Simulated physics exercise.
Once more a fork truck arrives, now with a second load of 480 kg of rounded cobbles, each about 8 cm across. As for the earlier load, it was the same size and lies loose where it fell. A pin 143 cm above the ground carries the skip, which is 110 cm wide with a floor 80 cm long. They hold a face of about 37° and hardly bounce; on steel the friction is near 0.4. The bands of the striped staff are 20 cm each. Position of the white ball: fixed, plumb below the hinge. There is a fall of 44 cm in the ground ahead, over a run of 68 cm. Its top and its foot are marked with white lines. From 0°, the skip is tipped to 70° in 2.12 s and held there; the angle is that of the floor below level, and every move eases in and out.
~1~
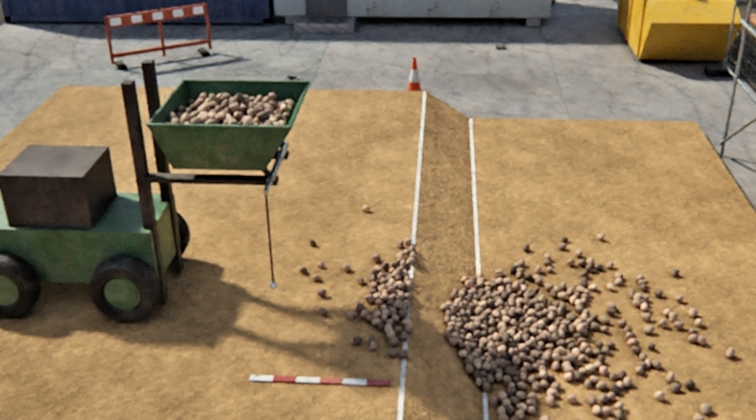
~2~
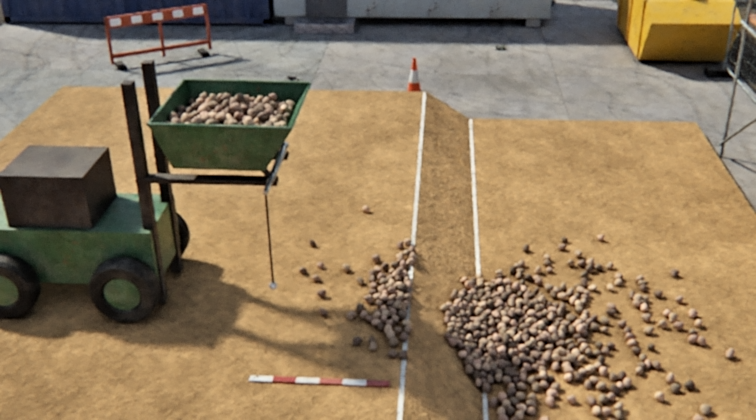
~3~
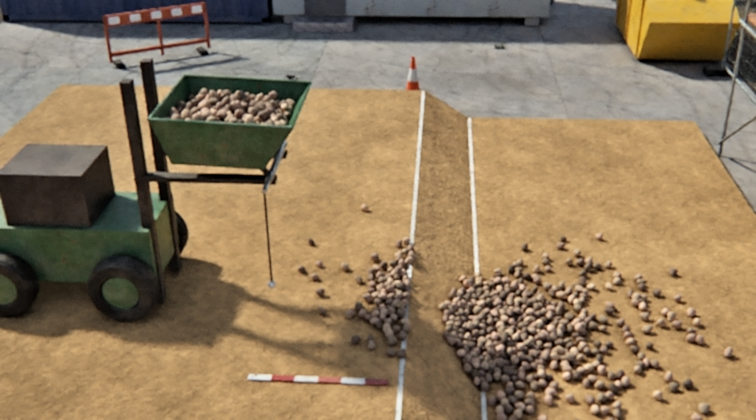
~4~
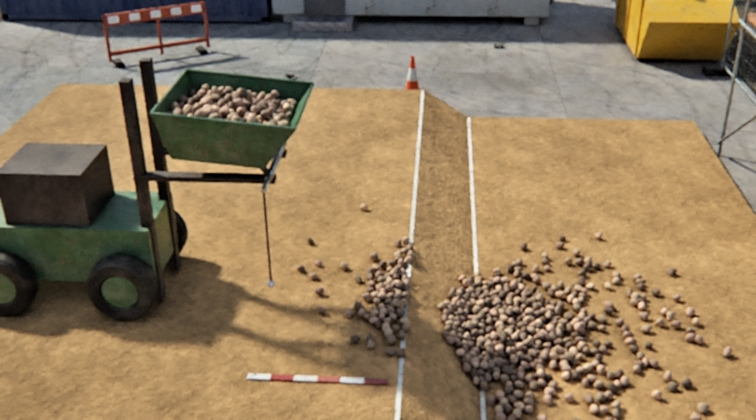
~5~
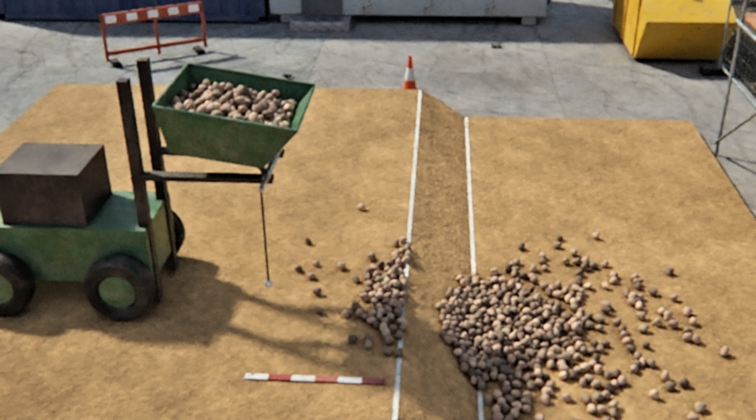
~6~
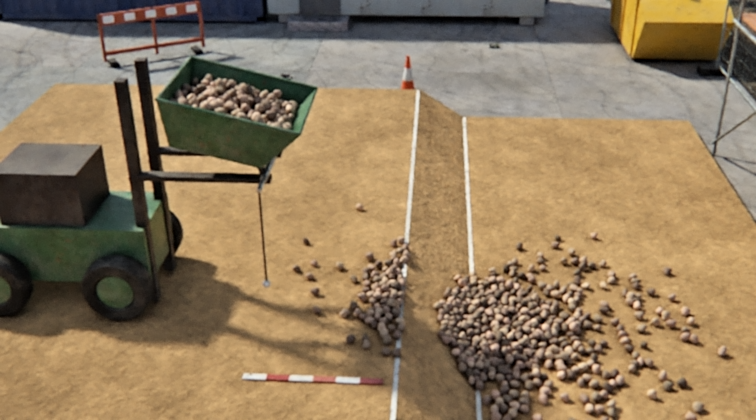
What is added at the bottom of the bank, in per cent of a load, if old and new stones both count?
I would say 25 in every hundred.
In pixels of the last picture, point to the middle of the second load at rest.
Roughly pixel (417, 297) in the last view.
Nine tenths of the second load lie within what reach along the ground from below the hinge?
Around 210 cm ahead of it.
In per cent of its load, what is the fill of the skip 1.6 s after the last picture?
Roughly 70 parts in a hundred of the load.
Then, 1.0 s after the last picture the floor is at 59°; in per cent of one load, 100 in the skip, 28 on the top or the slope, 71 at the foot of the bank; the foremost stones are at (710, 362).
Then, 1.6 s after the last picture the floor is at 70°; in per cent of one load, 69 in the skip, 59 on the top or the slope, 71 at the foot of the bank; the foremost stones are at (710, 362).
Then, 2.0 s after the last picture the floor is at 70°; in per cent of one load, 48 in the skip, 77 on the top or the slope, 74 at the foot of the bank; the foremost stones are at (710, 362).
Then, 4.6 s after the last picture the floor is at 70°; in per cent of one load, 0 in the skip, 103 on the top or the slope, 96 at the foot of the bank; the foremost stones are at (710, 362). Net gain at the foot of the bank, 25.
